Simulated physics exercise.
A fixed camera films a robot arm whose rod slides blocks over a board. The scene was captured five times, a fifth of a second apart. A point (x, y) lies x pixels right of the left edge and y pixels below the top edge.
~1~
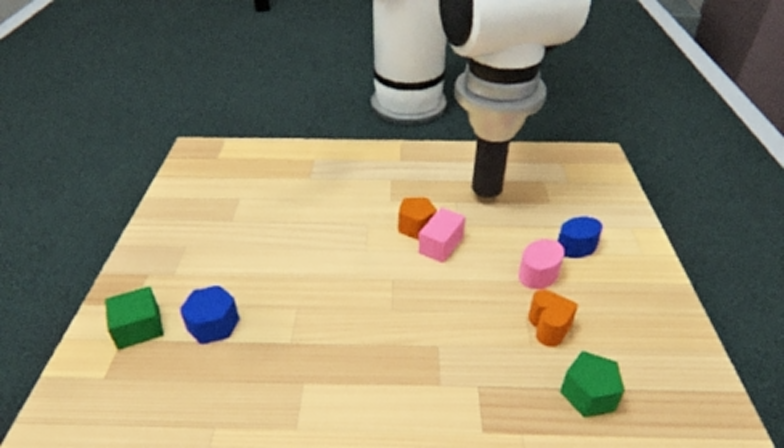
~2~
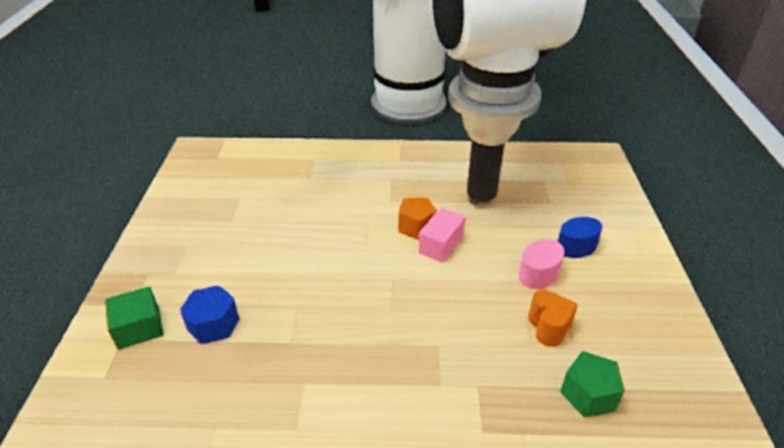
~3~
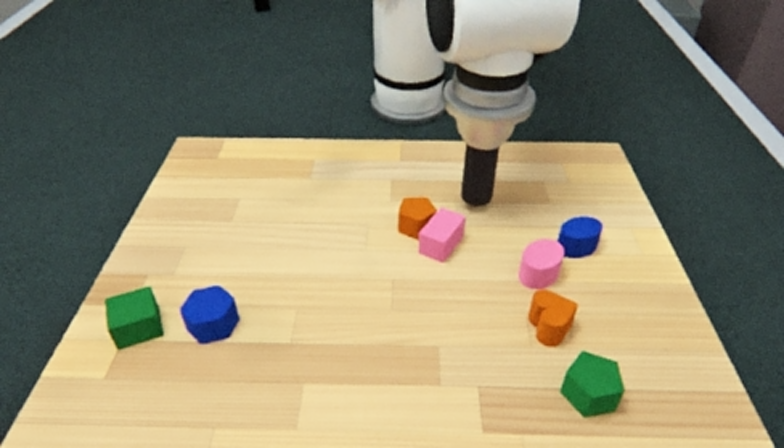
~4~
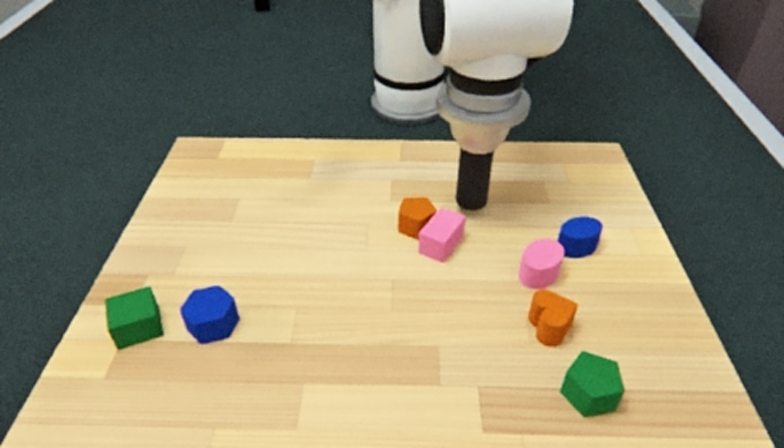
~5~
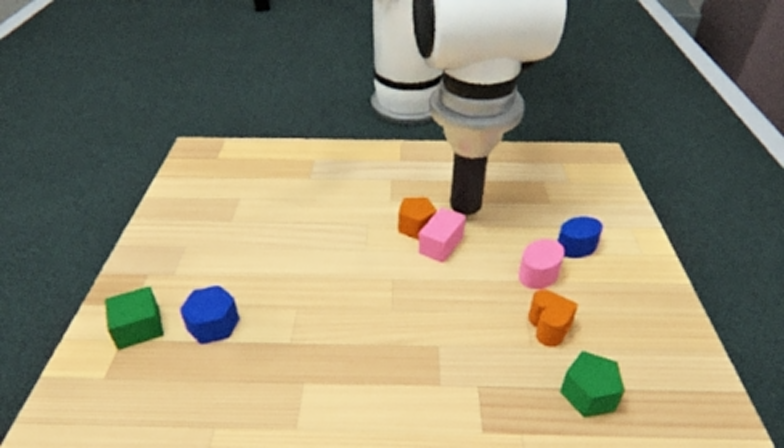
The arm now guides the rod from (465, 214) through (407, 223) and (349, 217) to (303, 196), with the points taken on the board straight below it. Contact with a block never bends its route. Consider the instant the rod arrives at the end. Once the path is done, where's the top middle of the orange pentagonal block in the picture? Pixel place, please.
Its top face will be centred at roughly (358, 222).
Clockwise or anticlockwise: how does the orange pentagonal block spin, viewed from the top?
From overhead, anticlockwise.
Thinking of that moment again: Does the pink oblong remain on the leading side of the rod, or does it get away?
Most likely the pink oblong slides off.
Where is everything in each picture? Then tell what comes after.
In the first picture, tip of the rod (487, 189), middles of tops, orange pentagonal block (417, 207), pink oblong (443, 224).
In the second picture, rod (482, 193), nothing pushed.
In the third picture, rod (476, 197), nothing pushed.
In the fourth picture, rod (471, 201), nothing pushed.
In the fifth picture, rod (466, 205), orange pentagonal block (417, 207), pink oblong (443, 224).
One third of the way, rod (407, 214); orange pentagonal block (379, 216), turned 20° anticlockwise; pink oblong (436, 228), turned 35° anticlockwise.
Two thirds of the way, rod (348, 208); orange pentagonal block (358, 222), turned 50° anticlockwise; pink oblong (436, 228), turned 35° anticlockwise.
At the end, rod (302, 187); orange pentagonal block (358, 222), turned 50° anticlockwise; pink oblong (436, 228), turned 35° anticlockwise.
